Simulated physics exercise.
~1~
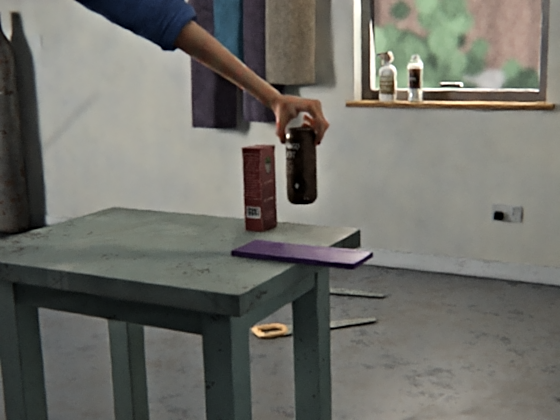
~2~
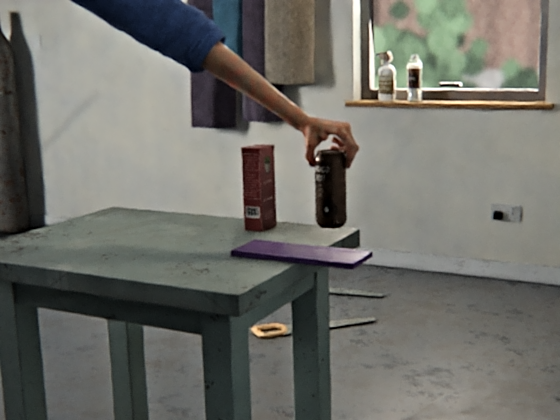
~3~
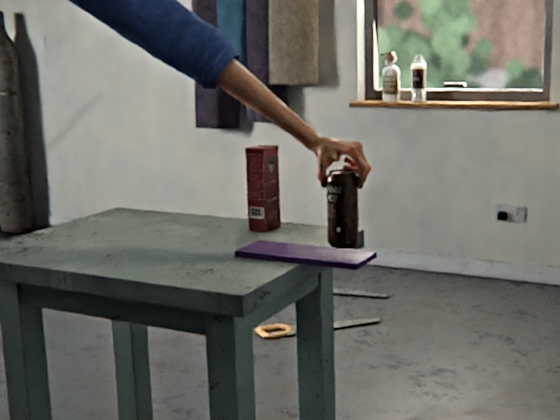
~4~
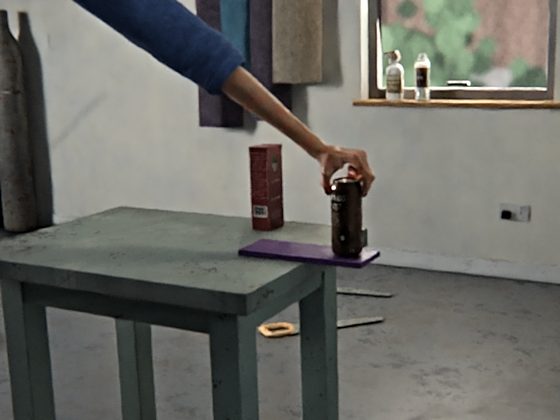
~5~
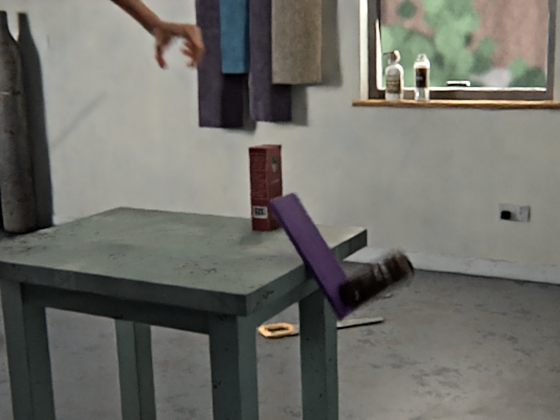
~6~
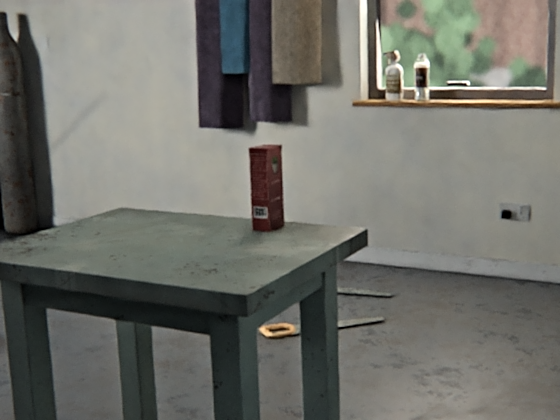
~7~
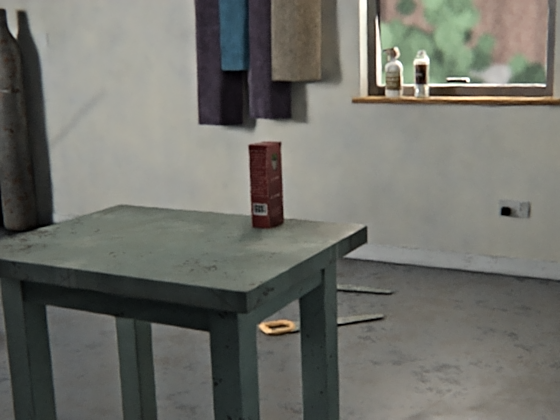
The footage shows a hand lowering a brown can onto the overhanging end of a purple plank on a green table beside a red carton. Once the hand lets go, the plank tips and falls off the right edge with the can, leaving only the carton standing on the table.
